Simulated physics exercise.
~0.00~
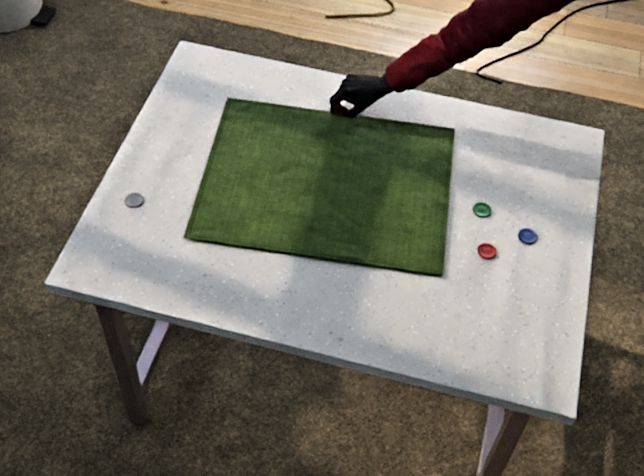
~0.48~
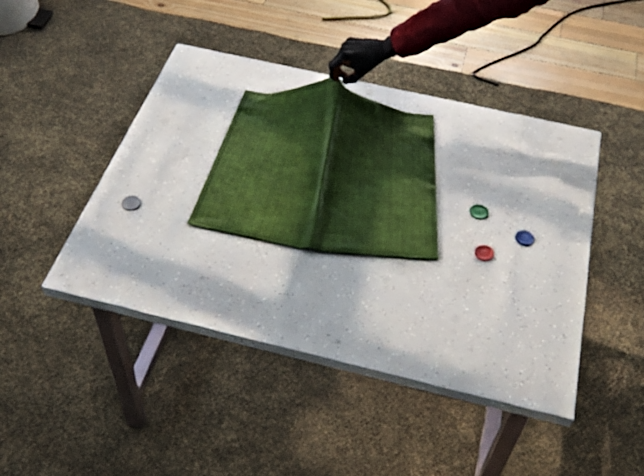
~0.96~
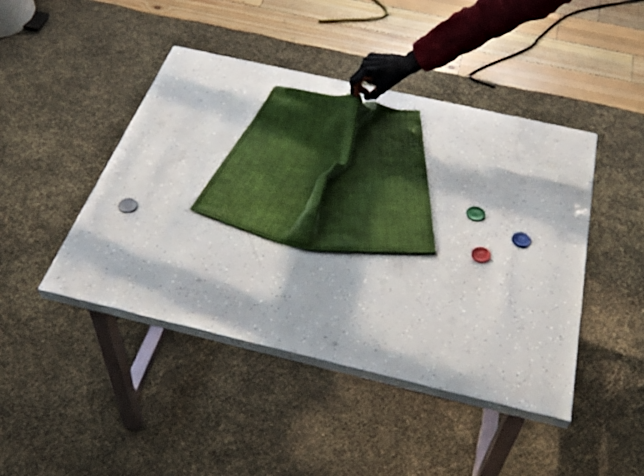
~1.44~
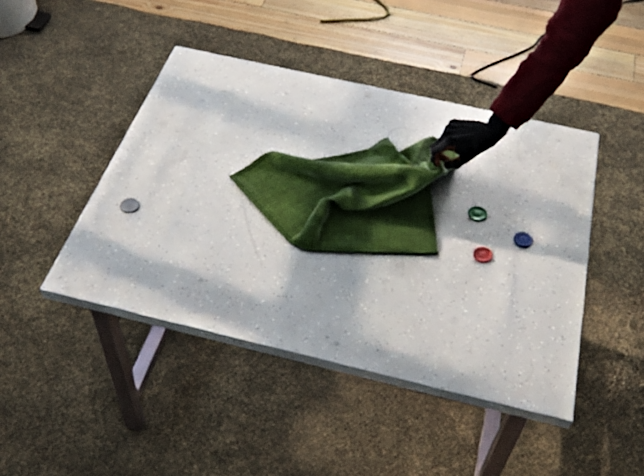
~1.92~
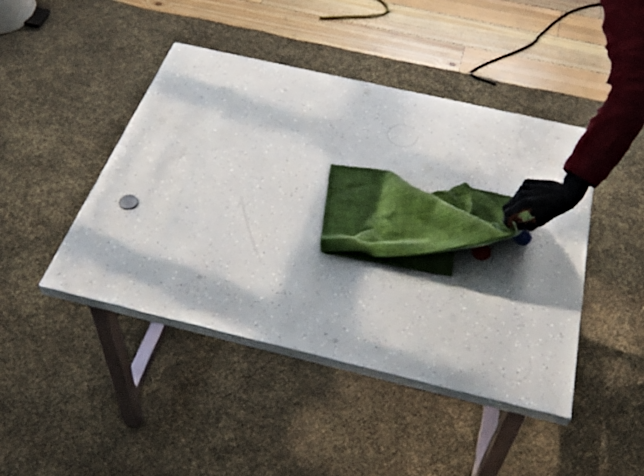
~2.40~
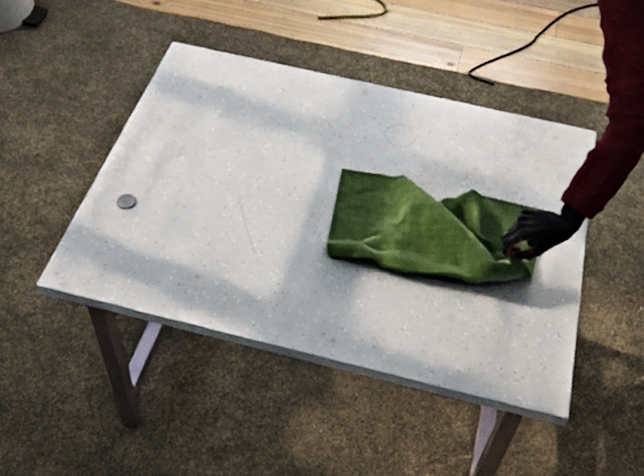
A green hand towel lies flat on a pale, speckled desk seen from above at an angle, with a grey lid to its left and green, red and blue discs to its right. A black-gloved hand in a dark red sleeve pinches the towel's far edge and lifts it into a peaked fold. The hand draws the cloth right, then down toward the near right, gathering it into loose folds as it drags across the desk. Finally, the crumpled towel covers all three coloured discs, the hand still at its right end, while the grey lid remains uncovered.
